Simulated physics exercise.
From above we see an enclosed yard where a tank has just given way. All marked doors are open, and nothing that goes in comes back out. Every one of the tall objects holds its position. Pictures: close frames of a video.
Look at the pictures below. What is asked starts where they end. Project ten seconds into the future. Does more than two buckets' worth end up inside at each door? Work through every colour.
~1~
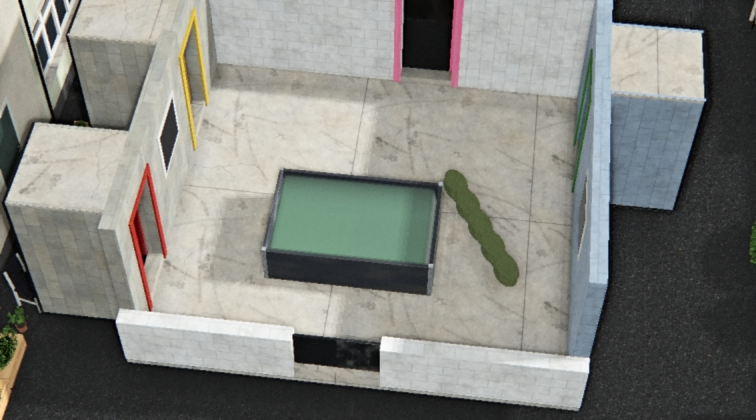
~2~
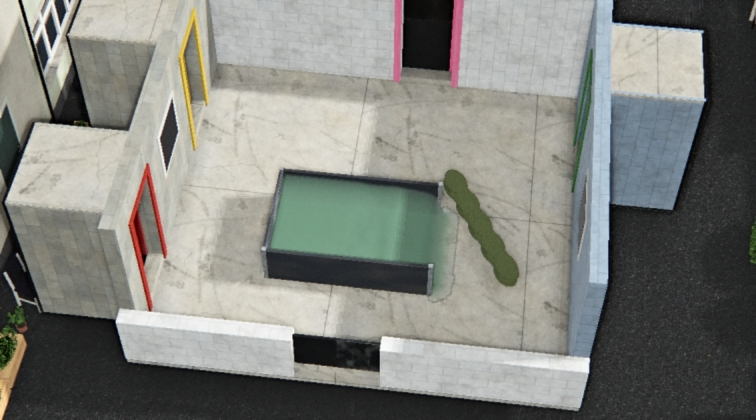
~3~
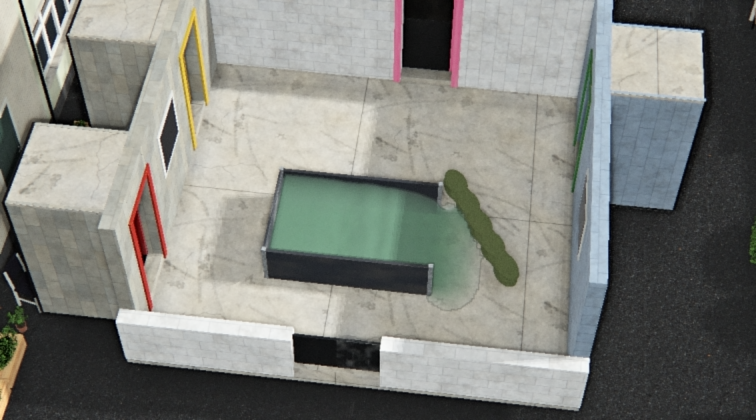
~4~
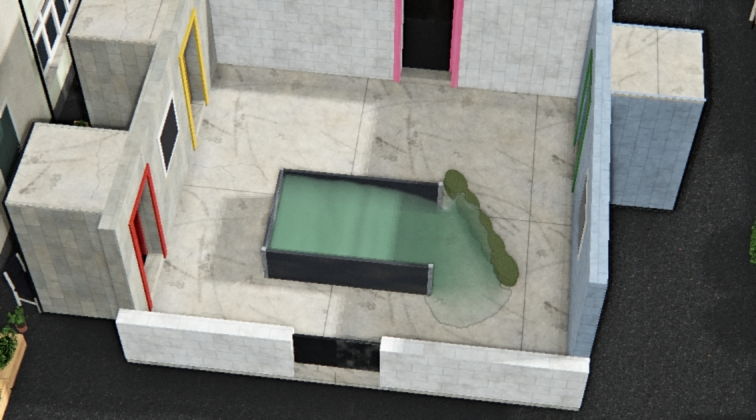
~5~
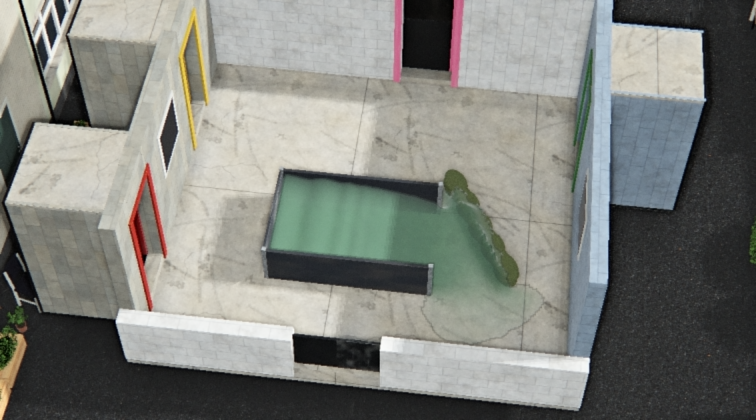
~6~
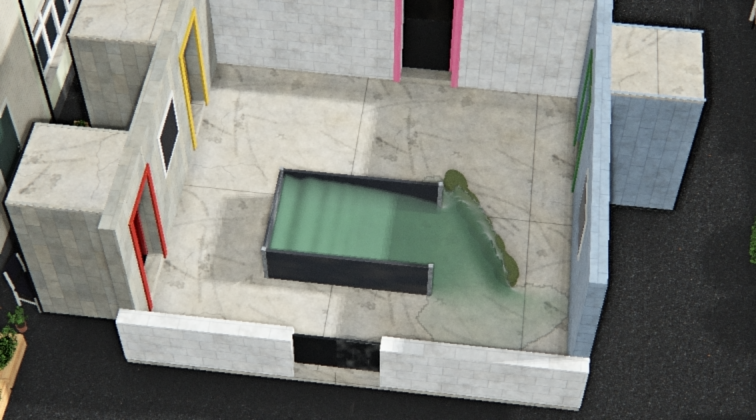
One by one: I expect the pink door to let through an acceptable amount; I expect the green door to let through an acceptable amount; I expect the red door to let through an acceptable amount; I expect the yellow door to let through an acceptable amount.
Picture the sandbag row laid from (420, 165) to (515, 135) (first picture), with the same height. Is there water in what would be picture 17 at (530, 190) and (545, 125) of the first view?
So the first spot would be waterlogged, and the other one waterlogged.
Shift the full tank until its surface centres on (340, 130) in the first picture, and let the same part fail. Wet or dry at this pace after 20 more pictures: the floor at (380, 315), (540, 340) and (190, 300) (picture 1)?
Points in turn: Inundated; inundated; not reached.
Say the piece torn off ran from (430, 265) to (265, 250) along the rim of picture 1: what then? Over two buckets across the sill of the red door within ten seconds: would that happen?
My reading: The red door is over.
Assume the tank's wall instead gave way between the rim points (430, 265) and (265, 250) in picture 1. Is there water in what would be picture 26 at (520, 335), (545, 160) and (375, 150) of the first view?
Log: Point 1 inundated; point 2 inundated; point 3 unreached.
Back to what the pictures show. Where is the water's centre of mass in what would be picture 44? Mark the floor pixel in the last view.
Point: (401, 229).
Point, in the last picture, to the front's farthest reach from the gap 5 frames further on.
About at (560, 383).
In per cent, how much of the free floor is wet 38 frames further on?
Close to 85 in a hundred, I think.
A moment on, water covers 25 % of the floor; the pink door not reached, the green door not reached, the red door not reached, the yellow door not reached.
Next, water covers 40 % of the floor; the pink door not reached, the green door not reached, the red door not reached, the yellow door not reached.
Then, water covers 65 % of the floor; the pink door wet at the sill, nothing in, the green door wet at the sill, nothing in, the red door not reached, the yellow door not reached.
Later, water covers 85 % of the floor; the pink door under two buckets in, the green door wet at the sill, nothing in, the red door under two buckets in, the yellow door wet at the sill, nothing in.
In the end, water covers 95 % of the floor; the pink door under two buckets in, the green door wet at the sill, nothing in, the red door under two buckets in, the yellow door wet at the sill, nothing in.
